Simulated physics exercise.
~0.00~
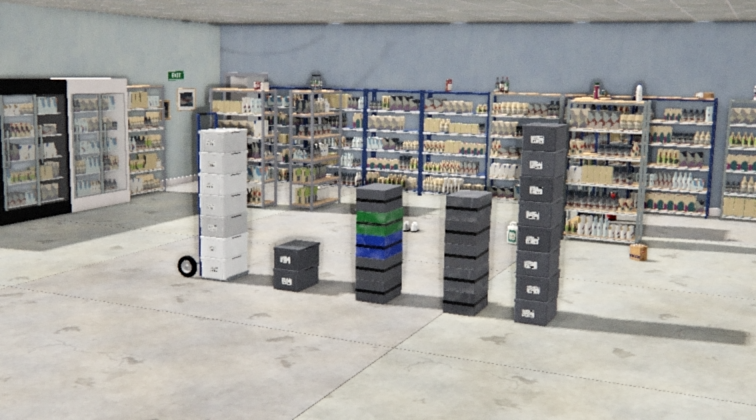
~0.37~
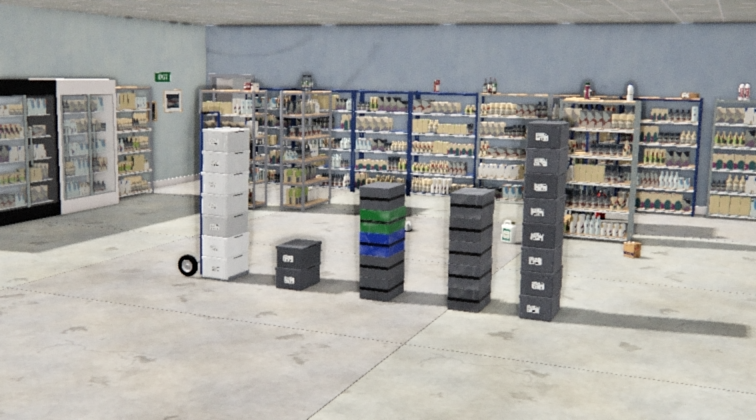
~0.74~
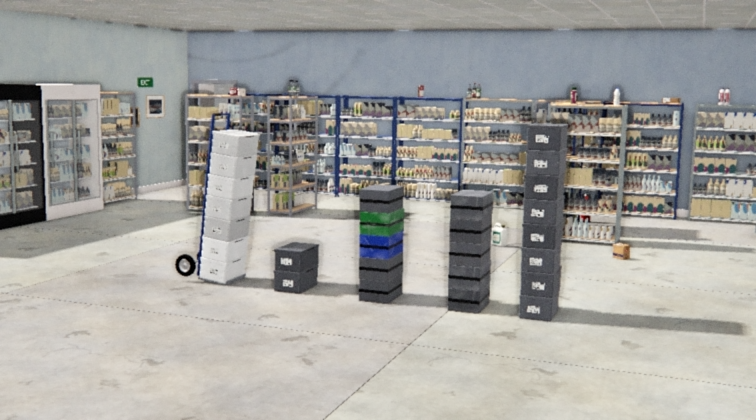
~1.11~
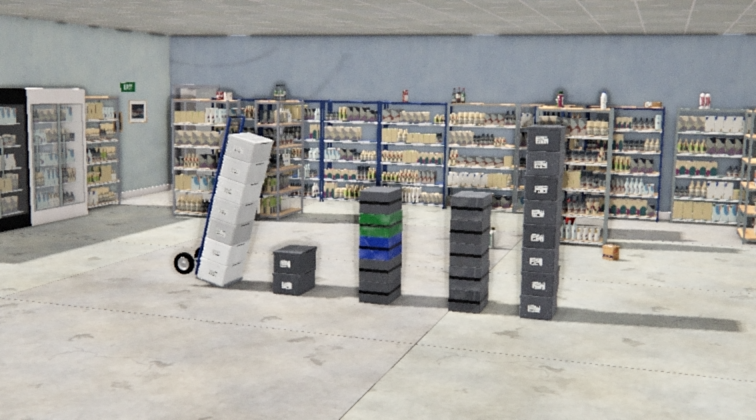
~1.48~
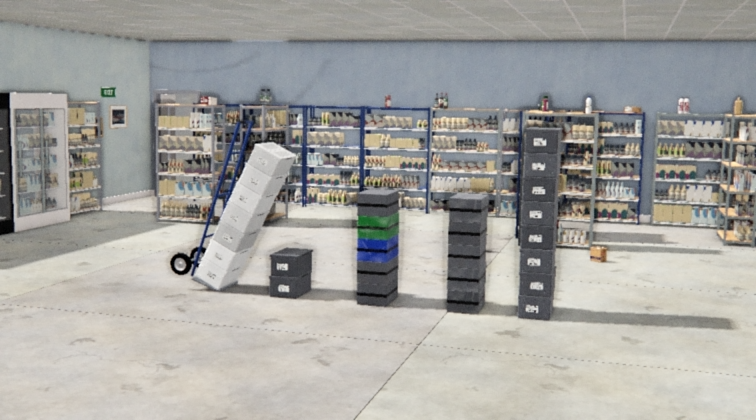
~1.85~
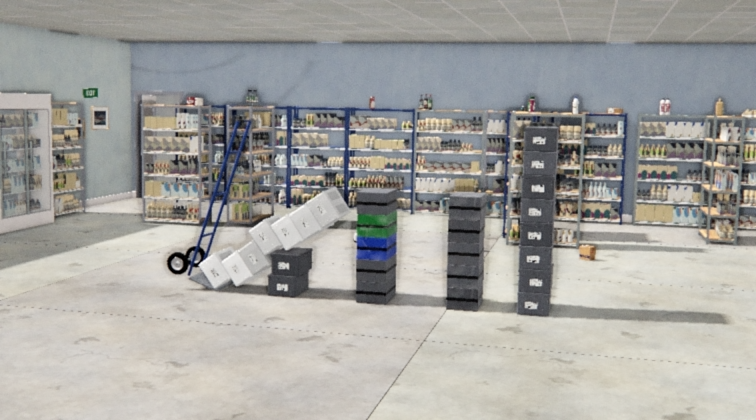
A blue hand truck at the left tilts rightward, and its stack of white boxes leans with it, then slants further away from the frame until its upper end is beside the neighboring dark stack. Black stacks of different heights, one with green and blue boxes, stand in a row to the right, motionless. The slightly elevated camera swings gradually around this pale-floored storeroom, where stocked shelves and glass-doored coolers line the walls.
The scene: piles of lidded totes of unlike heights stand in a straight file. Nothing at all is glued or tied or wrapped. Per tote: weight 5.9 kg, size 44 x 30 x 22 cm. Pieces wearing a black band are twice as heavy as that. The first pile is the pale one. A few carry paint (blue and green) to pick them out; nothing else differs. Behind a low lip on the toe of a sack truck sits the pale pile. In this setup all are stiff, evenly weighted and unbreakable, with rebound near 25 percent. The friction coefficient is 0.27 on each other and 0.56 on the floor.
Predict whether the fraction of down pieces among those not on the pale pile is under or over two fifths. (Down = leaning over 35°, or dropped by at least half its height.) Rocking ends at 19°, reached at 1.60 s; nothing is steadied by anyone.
It's going to be south of two fifths down, I reckon.
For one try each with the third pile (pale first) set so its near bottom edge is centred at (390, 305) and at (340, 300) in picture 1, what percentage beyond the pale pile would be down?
In order, 0 then 10 per cent.
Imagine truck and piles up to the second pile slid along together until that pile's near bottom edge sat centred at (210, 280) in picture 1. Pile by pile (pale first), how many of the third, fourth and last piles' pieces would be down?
Pile by pile, third 0, fourth 0, last 0.
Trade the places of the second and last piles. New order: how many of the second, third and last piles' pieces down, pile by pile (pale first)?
Down per pile: Second 8, third 5, last 1.
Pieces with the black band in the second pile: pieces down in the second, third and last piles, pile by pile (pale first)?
Pieces down: Second pile 0, third pile 0, last pile 0.
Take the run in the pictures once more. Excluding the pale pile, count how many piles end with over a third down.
Count: 0.
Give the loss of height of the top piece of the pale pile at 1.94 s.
About 80 cm.
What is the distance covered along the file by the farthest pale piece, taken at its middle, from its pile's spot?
About 150 cm.
After 1.94 s, 7 of the pale pile down; none of the 20 other totes down, 1 disturbed.
After 2.14 s, 7 of the pale pile down; none of the 20 other totes down, 4 disturbed; blue tote shifted 12 cm; green tote shifted 11 cm.
At rest (2.8 s), 7 of the pale pile down; none of the 20 other totes down, 4 disturbed; blue tote shifted 12 cm; green tote shifted 10 cm. That is 0 per cent. As the last picture would show them, middles, blue tote near (388, 246), green tote near (387, 224).
